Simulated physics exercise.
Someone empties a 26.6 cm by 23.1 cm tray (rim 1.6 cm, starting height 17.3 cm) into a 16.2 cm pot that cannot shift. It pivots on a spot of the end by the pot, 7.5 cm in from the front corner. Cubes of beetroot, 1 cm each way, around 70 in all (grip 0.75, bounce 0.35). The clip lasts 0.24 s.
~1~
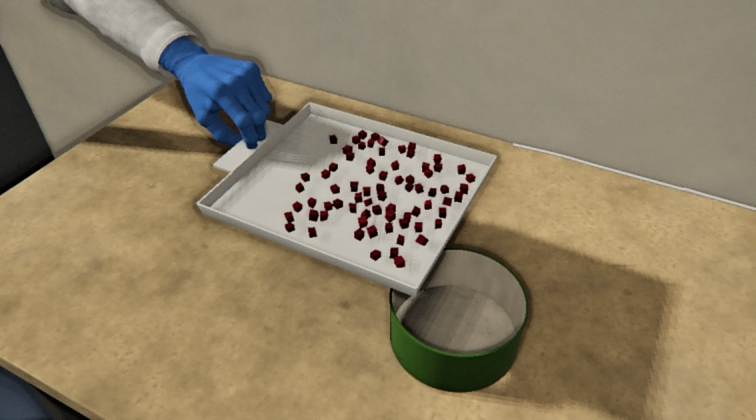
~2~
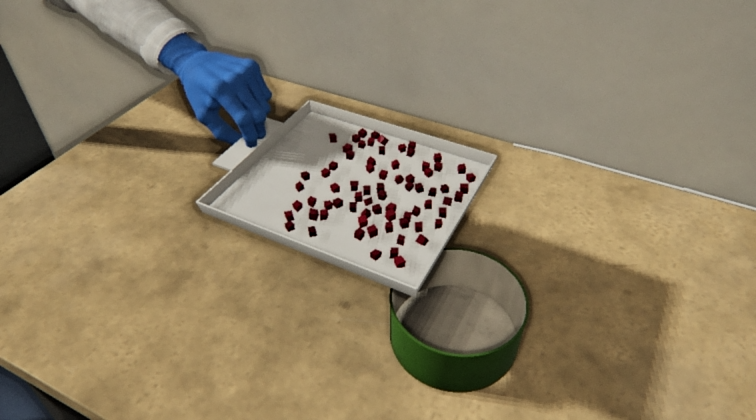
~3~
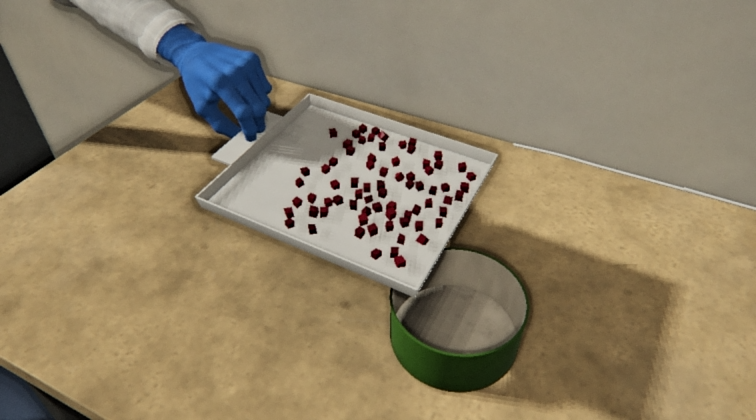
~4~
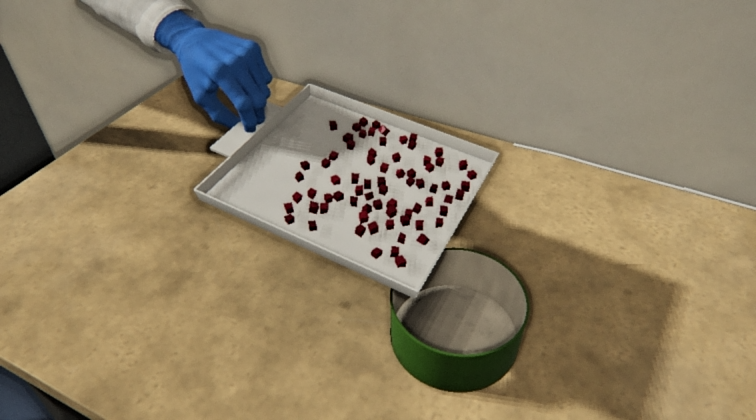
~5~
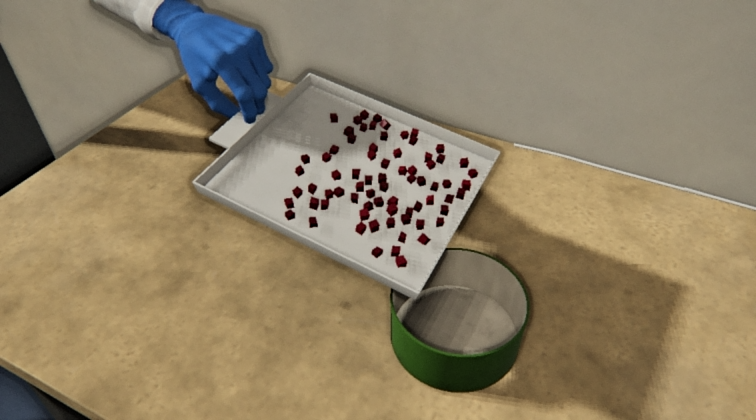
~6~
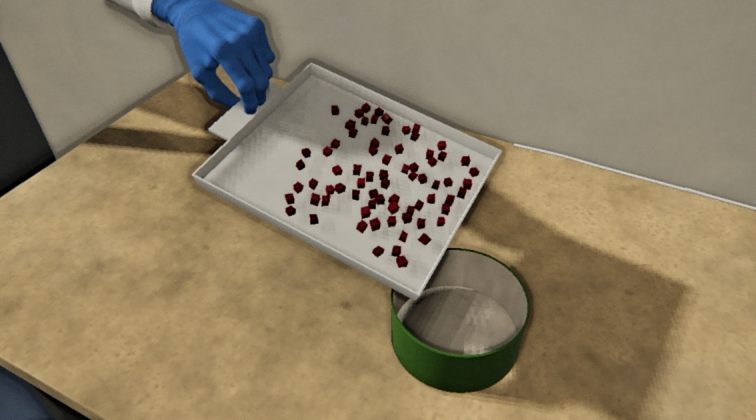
In the video, a blue-gloved hand at the far left end of a pale tray scattered with small dark red cubes gradually raises that end, tilting the tray toward a green pot while the cubes stay almost in place.
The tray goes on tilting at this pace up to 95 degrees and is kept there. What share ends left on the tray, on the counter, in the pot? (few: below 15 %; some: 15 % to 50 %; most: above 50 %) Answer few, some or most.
Left on the tray: Few; on the counter: Some; in the pot: Most.
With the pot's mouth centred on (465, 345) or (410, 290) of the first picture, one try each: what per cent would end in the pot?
About 85 and 10 per cent.
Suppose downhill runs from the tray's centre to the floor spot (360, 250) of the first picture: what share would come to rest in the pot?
About 25 per cent.
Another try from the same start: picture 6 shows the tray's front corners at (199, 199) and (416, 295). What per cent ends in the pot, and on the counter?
Pot 20, counter 80.
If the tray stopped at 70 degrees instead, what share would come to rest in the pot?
Then about 10 per cent.
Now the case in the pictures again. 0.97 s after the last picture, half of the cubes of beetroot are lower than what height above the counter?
Some 18 cm.
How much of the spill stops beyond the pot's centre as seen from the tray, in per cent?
About 80 per cent.
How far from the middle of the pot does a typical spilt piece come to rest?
Roughly 26 cm.
Then, 0.58 s after the last picture, tilt 51 degrees; the tray holds 100 %, the pot 0 %.
Then, 0.97 s after the last picture, tilt 78 degrees; the tray holds 65 %, the pot 15 %.
Then, 1.44 s after the last picture, tilt 95 degrees; the tray holds 10 %, the pot 40 %.
In the end, tray 5 %, counter 35 %, pot 65 %.
